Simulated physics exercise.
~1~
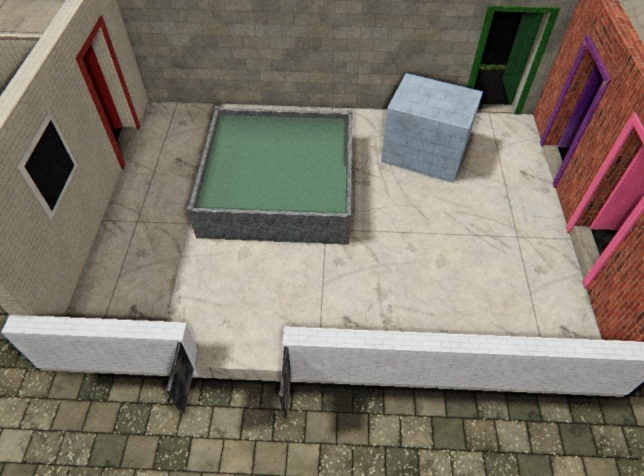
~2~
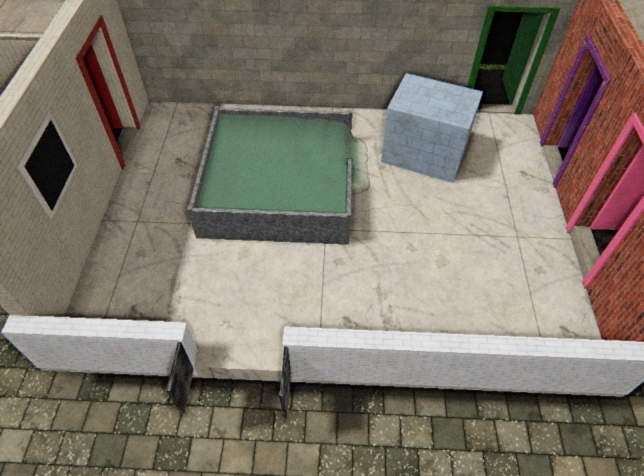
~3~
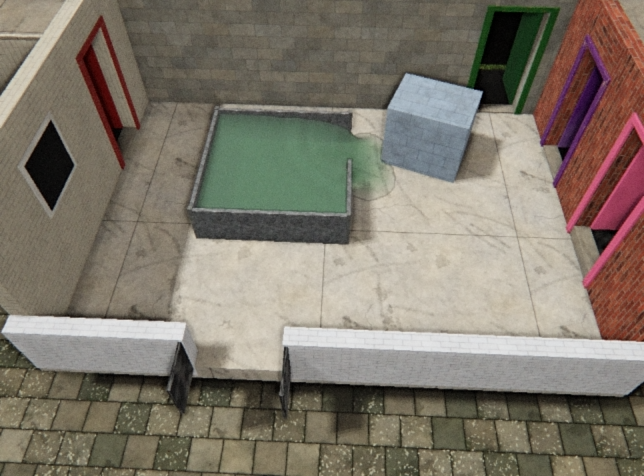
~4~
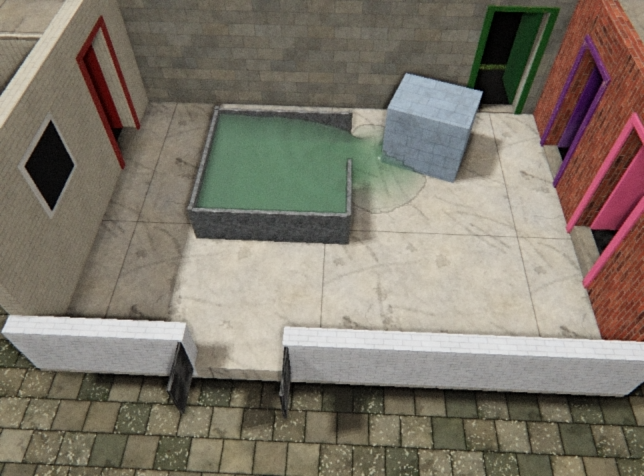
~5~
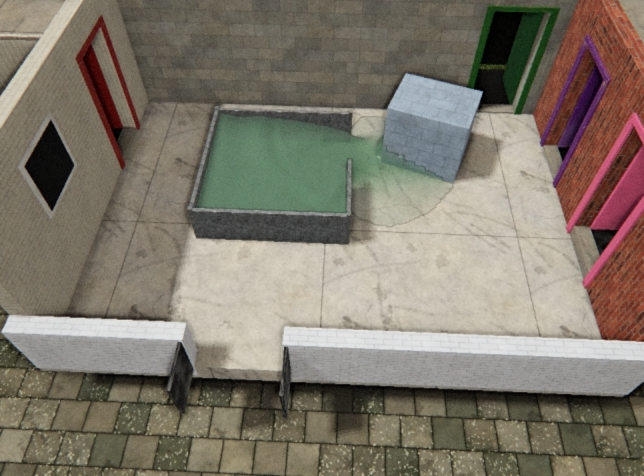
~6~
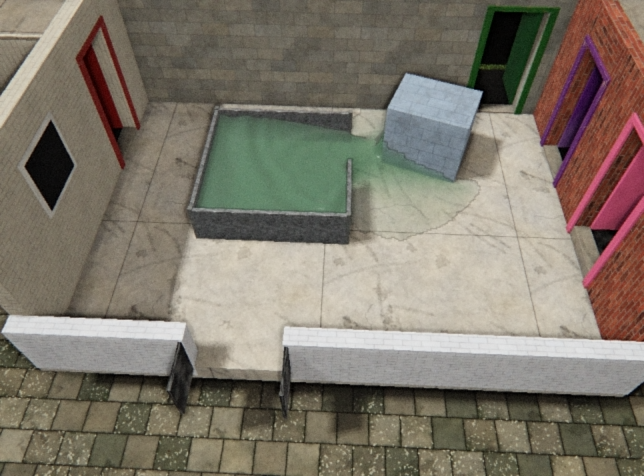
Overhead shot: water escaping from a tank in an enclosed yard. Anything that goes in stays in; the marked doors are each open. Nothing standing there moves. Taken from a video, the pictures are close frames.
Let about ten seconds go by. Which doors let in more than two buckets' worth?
My prediction: The green door breaks the limit for sure; the red door respects the limit for sure; the pink door respects the limit for sure; the purple door breaks the limit for sure.
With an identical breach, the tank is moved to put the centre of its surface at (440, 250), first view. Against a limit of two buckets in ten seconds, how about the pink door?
Briefly, pink crosses the line.
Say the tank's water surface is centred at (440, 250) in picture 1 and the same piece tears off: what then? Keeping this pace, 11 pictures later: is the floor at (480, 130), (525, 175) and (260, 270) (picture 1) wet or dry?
One after the other: Covered, covered, no water.
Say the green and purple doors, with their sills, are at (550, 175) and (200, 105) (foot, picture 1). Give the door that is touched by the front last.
It would be the red door, I think.
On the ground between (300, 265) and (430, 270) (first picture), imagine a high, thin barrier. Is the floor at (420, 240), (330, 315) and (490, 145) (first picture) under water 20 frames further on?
Taking the three spots in turn, they are inundated, unwetted and inundated.
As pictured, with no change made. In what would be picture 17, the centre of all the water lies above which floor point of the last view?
I reckon somewhere around (334, 183).
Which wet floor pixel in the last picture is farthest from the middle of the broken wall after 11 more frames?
The front's farthest point is close to (610, 368).
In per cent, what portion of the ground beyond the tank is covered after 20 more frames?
That comes to about 55 per cent.
A moment on, water covers 20 % of the floor; the green door not reached, the red door not reached, the pink door not reached, the purple door not reached.
Next, water covers 45 % of the floor; the green door wet at the sill, nothing in, the red door not reached, the pink door wet at the sill, nothing in, the purple door not reached.
Then, water covers 55 % of the floor; the green door wet at the sill, nothing in, the red door wet at the sill, nothing in, the pink door wet at the sill, nothing in, the purple door over two buckets in.
Later, water covers 90 % of the floor; the green door under two buckets in, the red door under two buckets in, the pink door wet at the sill, nothing in, the purple door far over two buckets in.
In the end, water covers 100 % of the floor; the green door over two buckets in, the red door under two buckets in, the pink door wet at the sill, nothing in, the purple door far over two buckets in.
